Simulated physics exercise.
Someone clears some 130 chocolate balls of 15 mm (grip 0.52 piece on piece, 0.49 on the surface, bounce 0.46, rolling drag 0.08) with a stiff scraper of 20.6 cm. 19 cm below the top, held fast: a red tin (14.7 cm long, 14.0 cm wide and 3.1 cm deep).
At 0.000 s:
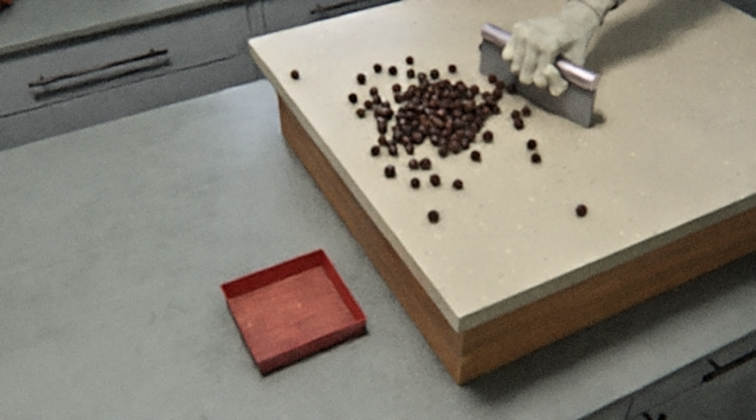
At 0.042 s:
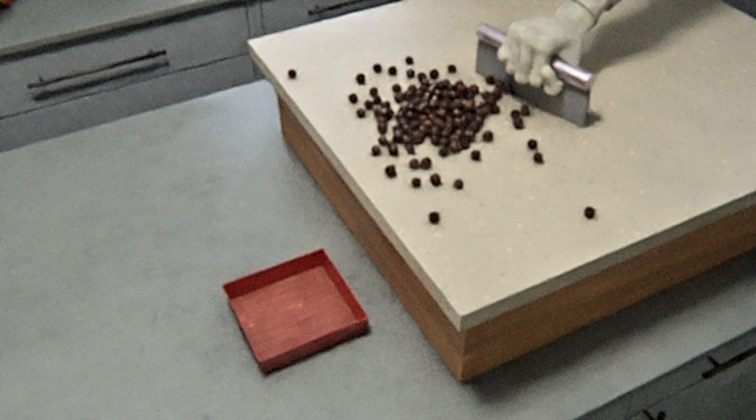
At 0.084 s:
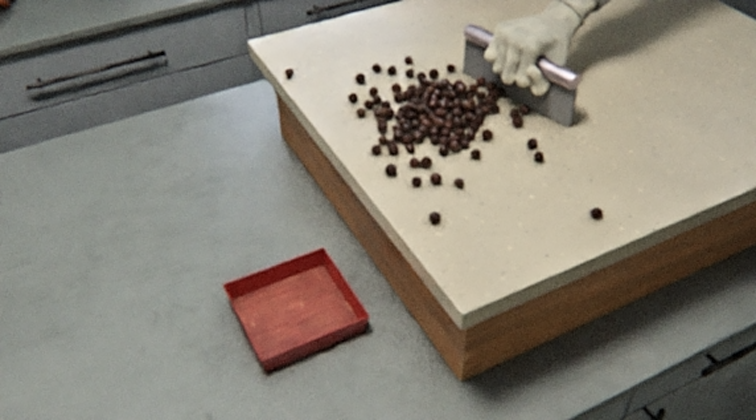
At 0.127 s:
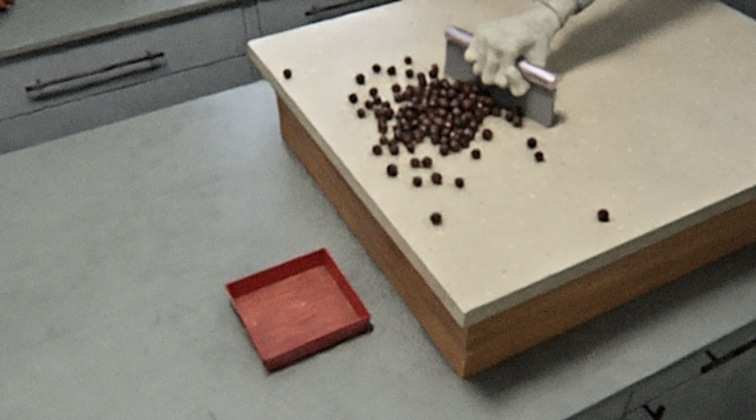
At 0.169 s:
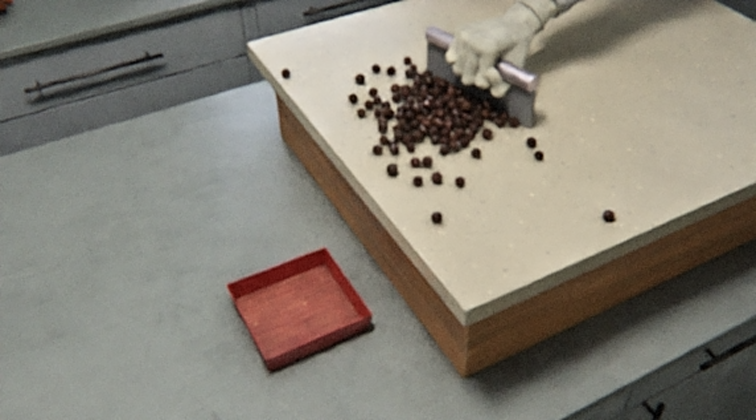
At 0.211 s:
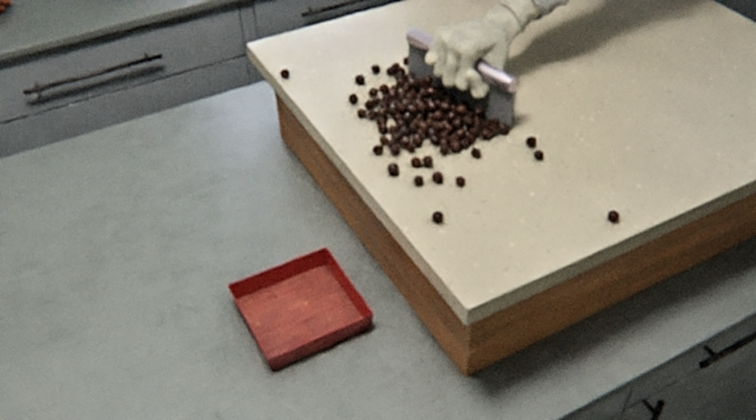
On a pale slab above a gray counter, a gloved hand sweeps a metal scraper leftward into scattered dark chocolate balls, bunching many together, while one stray ball rolls slightly right and the red tin below stays essentially still.
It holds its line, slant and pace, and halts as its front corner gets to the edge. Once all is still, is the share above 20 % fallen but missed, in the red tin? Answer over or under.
Fallen but missed: Over; in the red tin: Under.
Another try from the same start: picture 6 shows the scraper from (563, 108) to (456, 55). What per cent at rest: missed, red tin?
Missed 30, red tin 30.
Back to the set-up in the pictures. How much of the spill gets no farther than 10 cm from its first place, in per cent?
Some 25 per cent.
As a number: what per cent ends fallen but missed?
Some 50 per cent.
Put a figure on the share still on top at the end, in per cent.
Some 45 per cent.
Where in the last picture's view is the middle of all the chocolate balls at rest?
Near (327, 246).
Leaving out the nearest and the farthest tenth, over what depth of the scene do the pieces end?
Roughly 34 cm.
After 0.40 s, scraper 24 cm from its start, spill 28 cm wide; still on top 100 %.
After 0.59 s, scraper 31 cm from its start, spill 33 cm wide; off the edge, not caught 30 %, still on top 70 %.
Then, at 0.76 s, scraper 31 cm from its start, spill 36 cm wide; red tin 5 %, off the edge, not caught 45 %, still on top 50 %.
In the end, at 1.9 s, red tin 5 %, fallen but missed 50 %, still on top 45 %.
